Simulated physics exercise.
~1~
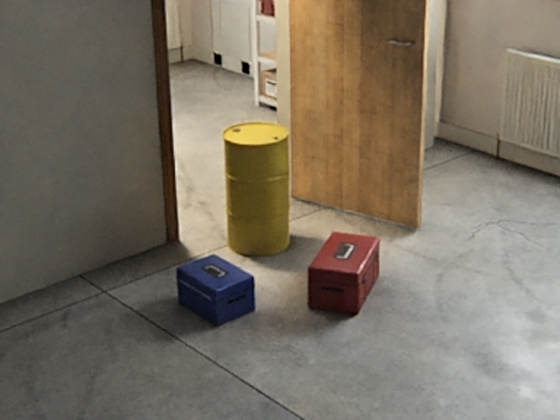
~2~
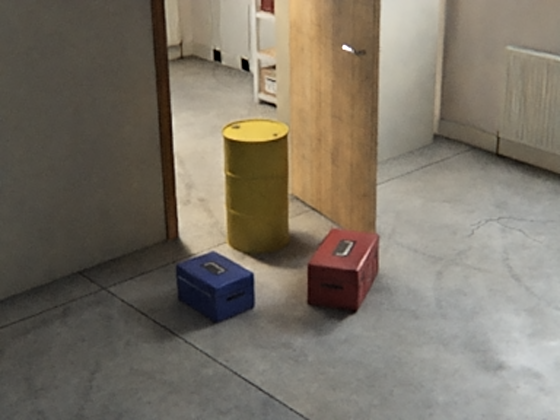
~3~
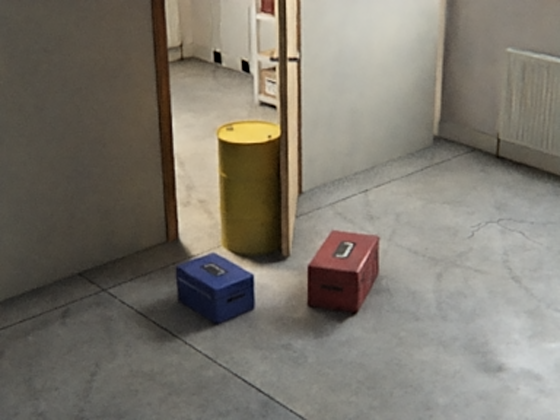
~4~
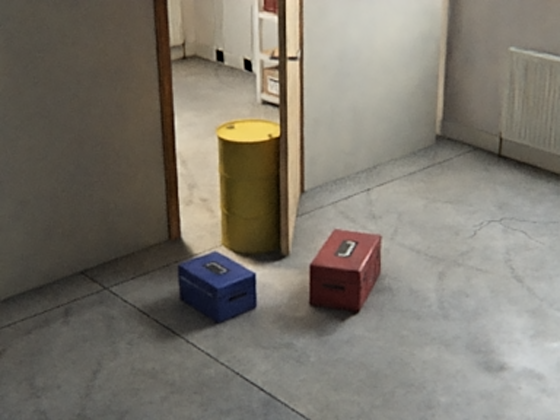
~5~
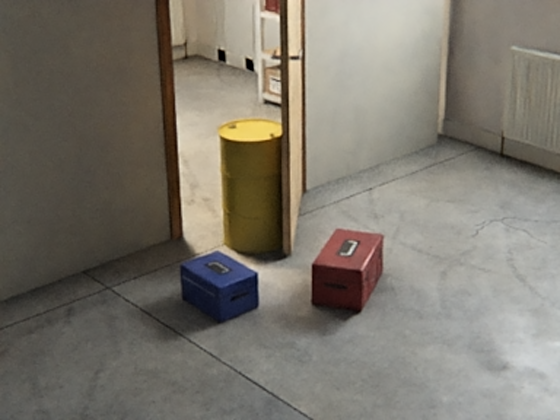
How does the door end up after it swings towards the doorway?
It stops short of closing and is left partly open, with its edge beside the yellow drum standing in the doorway.
